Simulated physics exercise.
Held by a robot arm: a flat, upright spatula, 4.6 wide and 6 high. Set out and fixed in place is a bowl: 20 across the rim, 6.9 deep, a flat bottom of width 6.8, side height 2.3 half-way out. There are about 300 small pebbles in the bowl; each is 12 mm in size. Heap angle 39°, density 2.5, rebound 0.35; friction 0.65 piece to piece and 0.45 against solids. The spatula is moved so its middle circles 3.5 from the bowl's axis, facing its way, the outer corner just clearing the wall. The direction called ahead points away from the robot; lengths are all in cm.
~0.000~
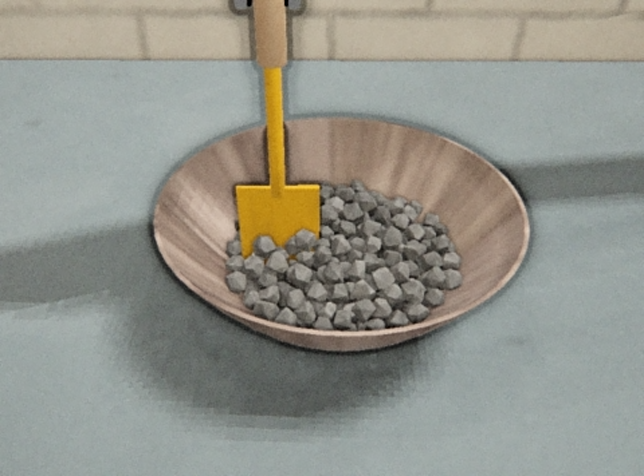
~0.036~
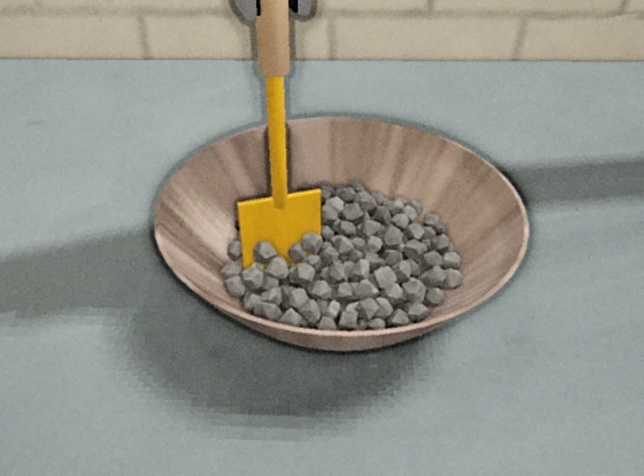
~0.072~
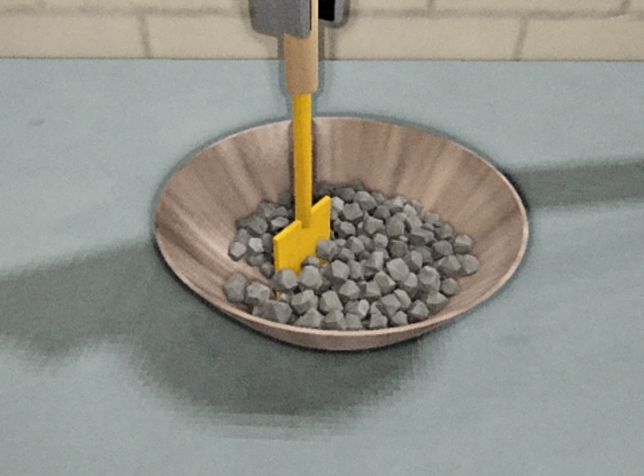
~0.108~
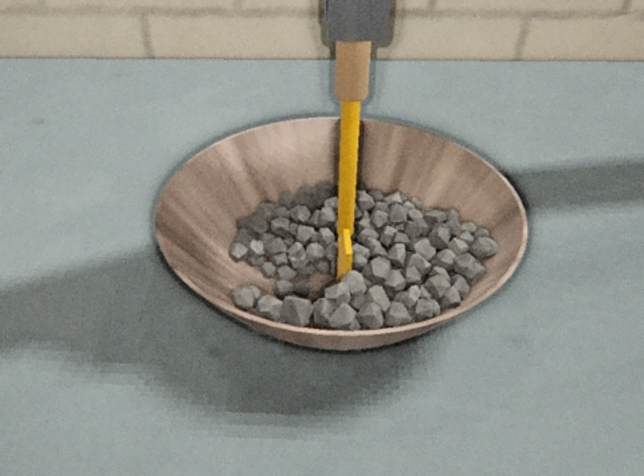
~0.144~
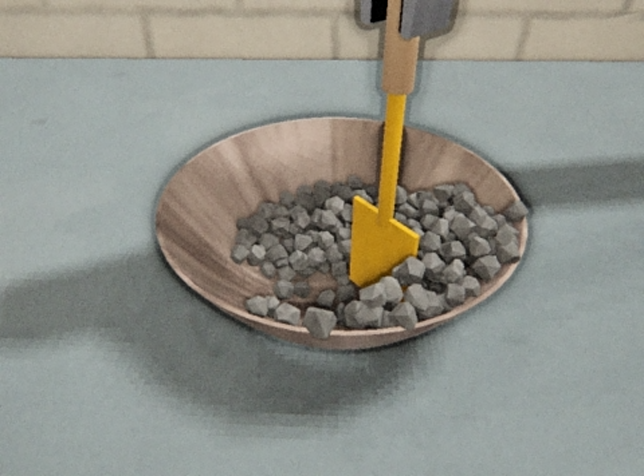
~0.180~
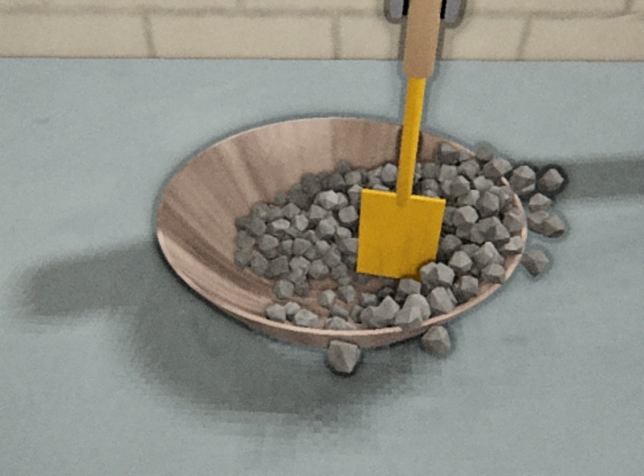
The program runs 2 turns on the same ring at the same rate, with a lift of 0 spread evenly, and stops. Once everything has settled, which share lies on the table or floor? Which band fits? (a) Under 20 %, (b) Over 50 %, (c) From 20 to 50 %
The answer is c.
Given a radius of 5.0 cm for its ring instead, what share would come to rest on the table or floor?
Near 40 percent.
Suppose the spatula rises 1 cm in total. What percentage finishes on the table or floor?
Around 35 %.
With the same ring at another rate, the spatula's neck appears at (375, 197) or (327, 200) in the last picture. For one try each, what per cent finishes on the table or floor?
Near 20 in a hundred for the first and near 10 in a hundred for the second.
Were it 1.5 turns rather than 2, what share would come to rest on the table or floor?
Roughly 30 per cent would end up there.
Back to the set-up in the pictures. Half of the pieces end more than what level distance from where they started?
11 cm.
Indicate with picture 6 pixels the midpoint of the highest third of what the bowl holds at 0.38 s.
Somewhere around (227, 234) in the last view.
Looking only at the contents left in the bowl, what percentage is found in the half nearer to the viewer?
About 55 %.
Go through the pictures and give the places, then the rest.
The first frame shows spatula neck at (277, 163), 0° round; upper third of the load around (353, 242), from x 235 to 450, top at y 185; 302 in the bowl.
The second frame shows spatula neck at (279, 173), 17° round; upper third of the load around (349, 246), from x 235 to 450, top at y 185.
The third frame shows spatula neck at (303, 193), 54° round; upper third of the load around (359, 266), from x 235 to 465, top at y 185.
The fourth frame shows spatula neck at (347, 200), 92° round; upper third of the load around (398, 266), from x 235 to 485, top at y 185.
The fifth frame shows spatula neck at (387, 192), 129° round; upper third of the load around (431, 245), from x 240 to 515, top at y 185.
The sixth frame shows spatula neck at (406, 172), 167° round; upper third of the load around (457, 204), from x 240 to 550, top at y 155; 294 in the bowl, 8 in flight or on the tool.
By 0.38 s, 20° round, highest piece 10 above the table; 222 in the bowl, 46 on the table or floor, 34 in flight or on the tool.
By 0.59 s, 233° round, highest piece 9 above the table; 208 in the bowl, 91 on the table or floor, 3 in flight or on the tool.
By 0.89 s, 0° round, highest piece 7 above the table; 194 in the bowl, 107 on the table or floor, 1 in flight or on the tool.
By 1.59 s, 0° round, highest piece 7 above the table; 194 in the bowl, 108 on the table or floor.
Final count, 194 in the bowl, 108 on the table or floor. That is 36 % on the table or floor.
